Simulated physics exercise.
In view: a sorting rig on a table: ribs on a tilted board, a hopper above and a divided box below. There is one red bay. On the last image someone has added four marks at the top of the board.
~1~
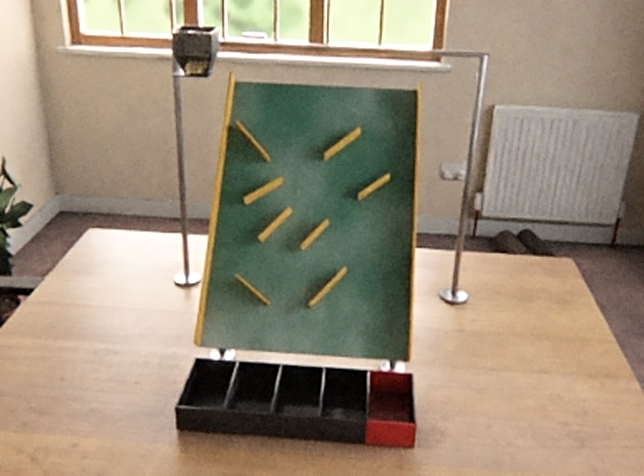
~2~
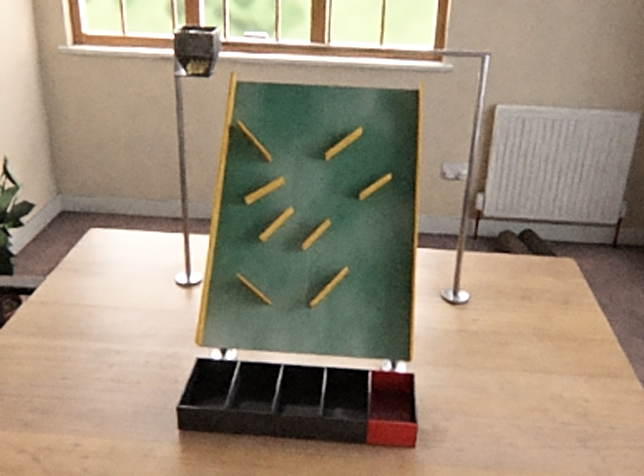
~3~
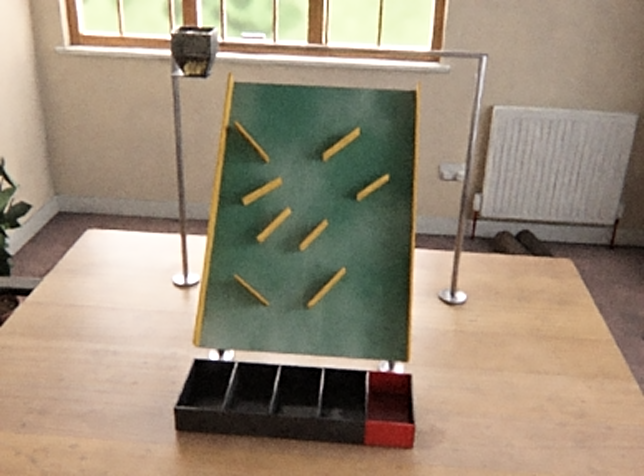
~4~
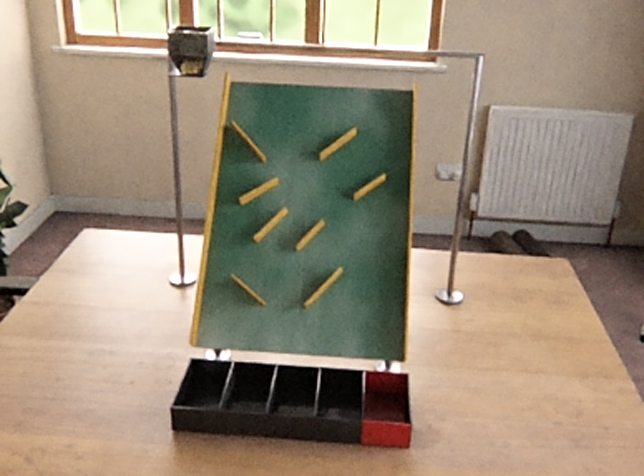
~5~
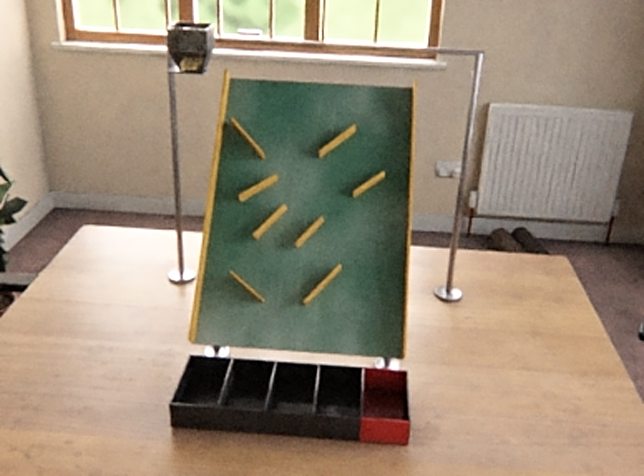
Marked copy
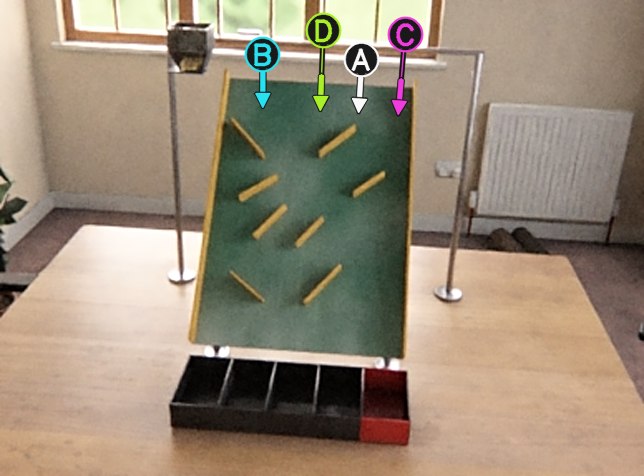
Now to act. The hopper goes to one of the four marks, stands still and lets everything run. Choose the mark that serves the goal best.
Mark C does it best.
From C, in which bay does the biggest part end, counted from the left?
It is the fifth one.
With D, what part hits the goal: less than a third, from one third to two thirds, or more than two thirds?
It is less than a third.
On the marked copy, mark A meets the board at (358, 107); mark B meets the board at (262, 102); mark C meets the board at (398, 109); mark D meets the board at (320, 105).
With A, only a few in the red bay, all but a few in other bays, a small share outside the box.
With B, a small share in the red bay, all but a few in other bays, only a few outside the box.
With C, close to two thirds in the red bay, close to a quarter in other bays, a small share outside the box.
With D, none at all in the red bay, all but a few in other bays, a small share outside the box.
